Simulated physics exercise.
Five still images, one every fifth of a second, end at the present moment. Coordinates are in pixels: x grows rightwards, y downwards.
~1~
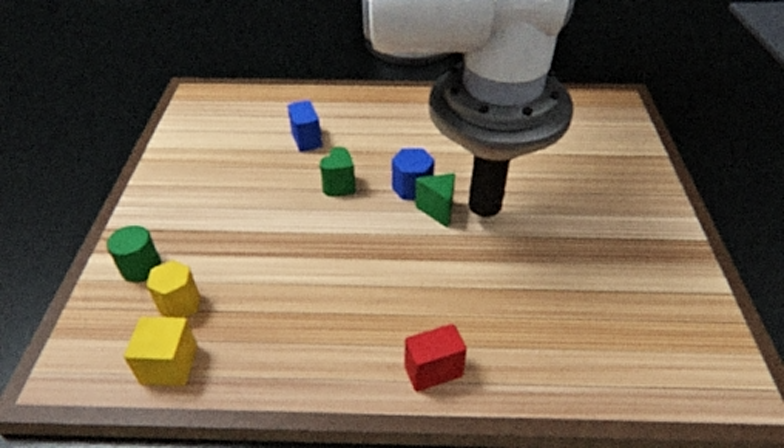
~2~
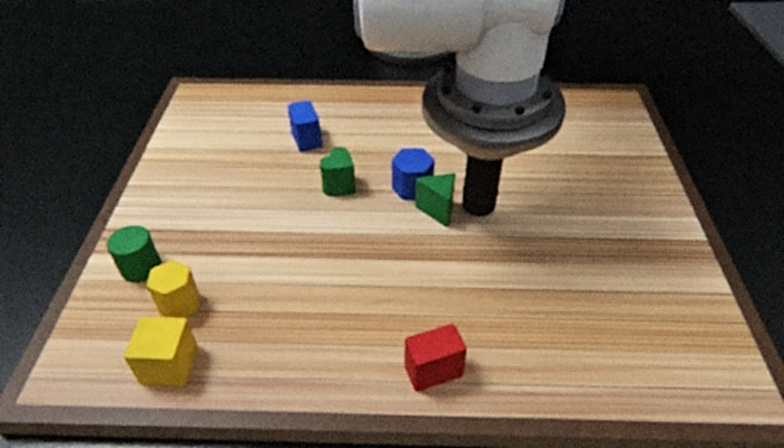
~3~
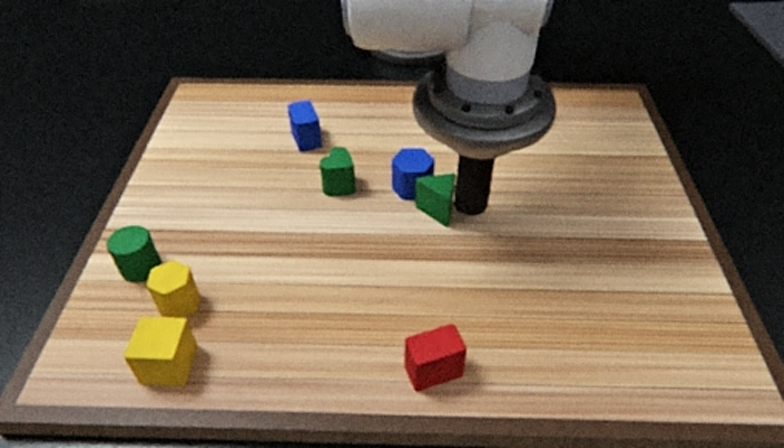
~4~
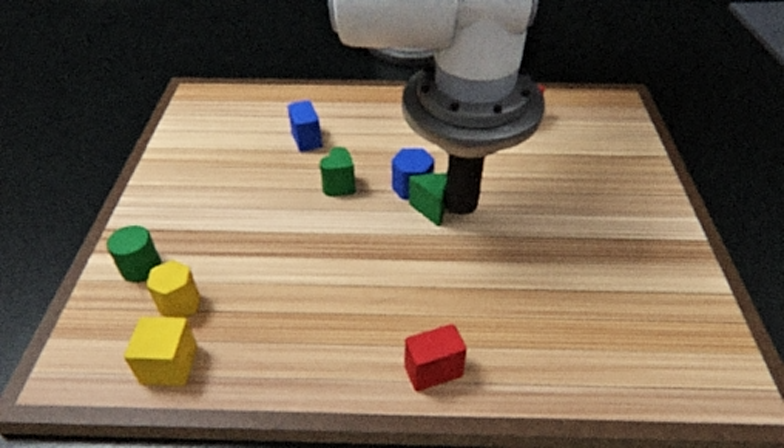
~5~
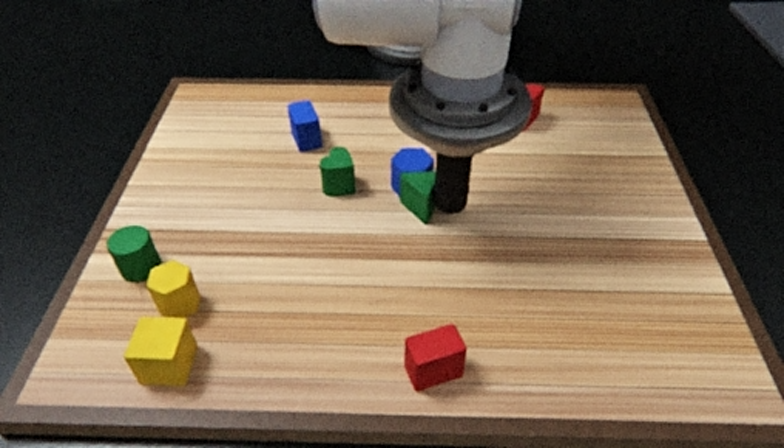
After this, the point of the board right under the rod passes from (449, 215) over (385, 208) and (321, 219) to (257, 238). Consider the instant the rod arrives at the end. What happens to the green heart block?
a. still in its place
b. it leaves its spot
Letter b.
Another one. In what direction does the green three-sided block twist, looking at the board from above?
Viewed from above, clockwise.
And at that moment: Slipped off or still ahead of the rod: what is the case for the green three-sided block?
The block lies off to the side or behind.
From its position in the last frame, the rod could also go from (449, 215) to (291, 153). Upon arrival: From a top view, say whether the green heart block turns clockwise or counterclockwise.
Looking down, it rotates anti-clockwise.
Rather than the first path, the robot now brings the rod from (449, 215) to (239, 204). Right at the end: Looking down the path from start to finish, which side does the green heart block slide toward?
The answer is right: Facing from the path's start to its end, that's where the green heart block shifts.
The first path, step by step. One third of the way, rod at (383, 196); green heart block at (332, 157); blue hexagonal block at (409, 154); green three-sided block at (358, 167), turned 35° clockwise.
Two thirds of the way, rod at (319, 207); green heart block at (321, 155), turned 30° clockwise; blue hexagonal block at (409, 154); green three-sided block at (344, 164), turned 50° clockwise.
At the end, rod at (254, 226); yellow hexagonal block in place; green heart block at (321, 155), turned 30° clockwise; blue hexagonal block at (409, 154); green three-sided block at (344, 164), turned 50° clockwise.
